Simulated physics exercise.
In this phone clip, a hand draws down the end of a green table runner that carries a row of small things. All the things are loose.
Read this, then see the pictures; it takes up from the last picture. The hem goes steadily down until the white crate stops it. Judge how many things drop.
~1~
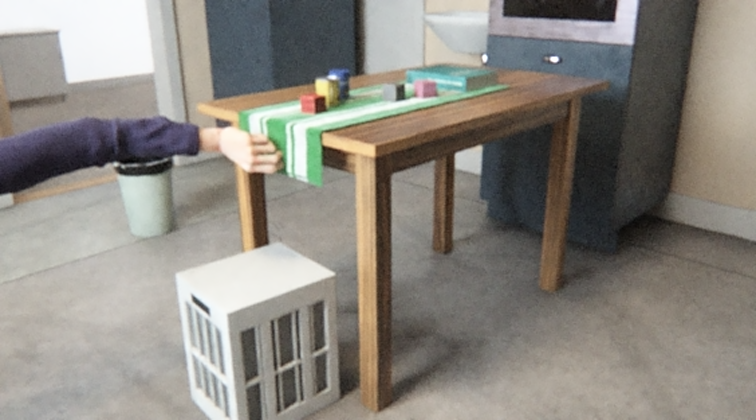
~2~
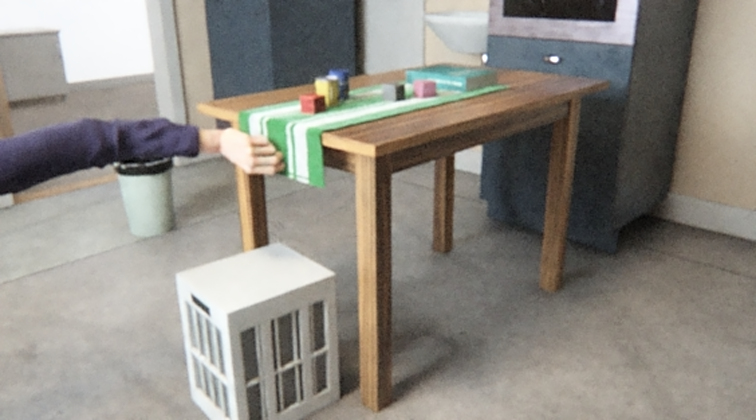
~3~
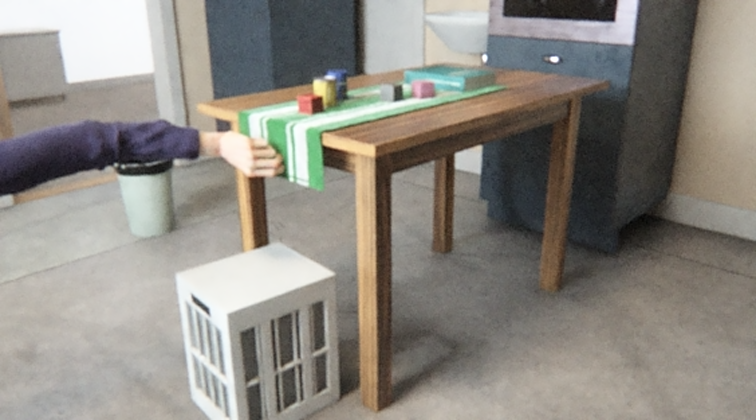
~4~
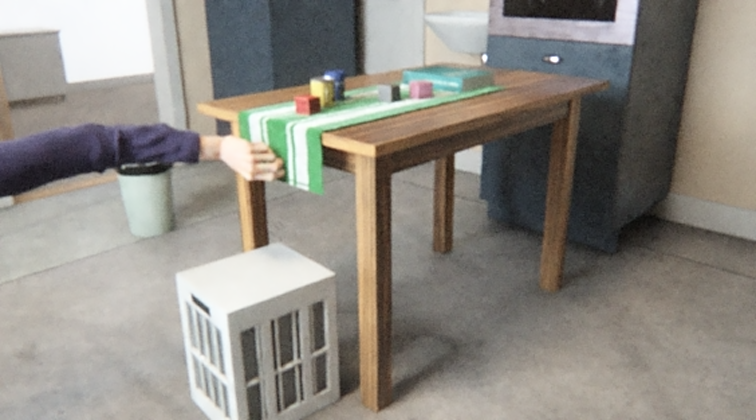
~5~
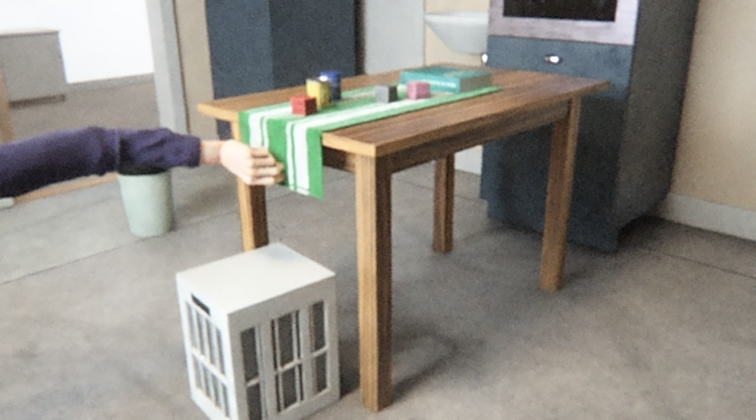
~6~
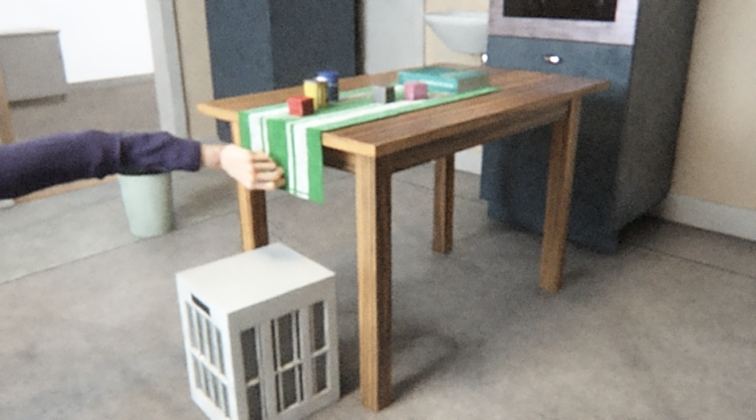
Two come down.
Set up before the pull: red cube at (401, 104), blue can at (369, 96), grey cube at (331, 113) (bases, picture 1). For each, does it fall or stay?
Looking at each one, the red cube remains in position, the blue can remains in position and the grey cube drops away.
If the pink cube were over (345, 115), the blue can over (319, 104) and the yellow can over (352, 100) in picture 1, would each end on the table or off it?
The pink cube will end up off, the blue can will end up off, the yellow can will stay where it is.
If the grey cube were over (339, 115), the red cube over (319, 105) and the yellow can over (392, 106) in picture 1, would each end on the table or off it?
The grey cube topples down; the red cube topples down; and the yellow can stays put.
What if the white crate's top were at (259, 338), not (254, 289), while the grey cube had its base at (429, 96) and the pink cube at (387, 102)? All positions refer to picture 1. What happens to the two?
The grey cube ends up still on top and the pink cube ends up off the top.
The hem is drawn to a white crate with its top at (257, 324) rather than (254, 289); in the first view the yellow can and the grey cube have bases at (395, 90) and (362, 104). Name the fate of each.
Yellow can: Safe; grey cube: Lost.
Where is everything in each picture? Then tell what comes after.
In the first picture, hem (323, 187); red cube (313, 95); yellow can (328, 78); blue can (340, 71); grey cube (394, 84); pink cube (425, 81); top of the crate (254, 289).
In the second picture, hem (325, 187); red cube (313, 95).
In the third picture, hem (323, 191); yellow can (325, 78).
In the fourth picture, hem (324, 195); blue can (335, 72); top of the crate (254, 289).
In the fifth picture, hem (322, 200); grey cube (386, 85).
In the sixth picture, hem (324, 204); red cube (301, 98); yellow can (316, 80); blue can (329, 73); grey cube (384, 86); pink cube (416, 83).
Soon after, hem near (282, 234); red cube gone.
After that, hem on the crate; red cube and yellow can gone.
In the end, hem on the crate; red cube and yellow can gone. Over the edge go two.
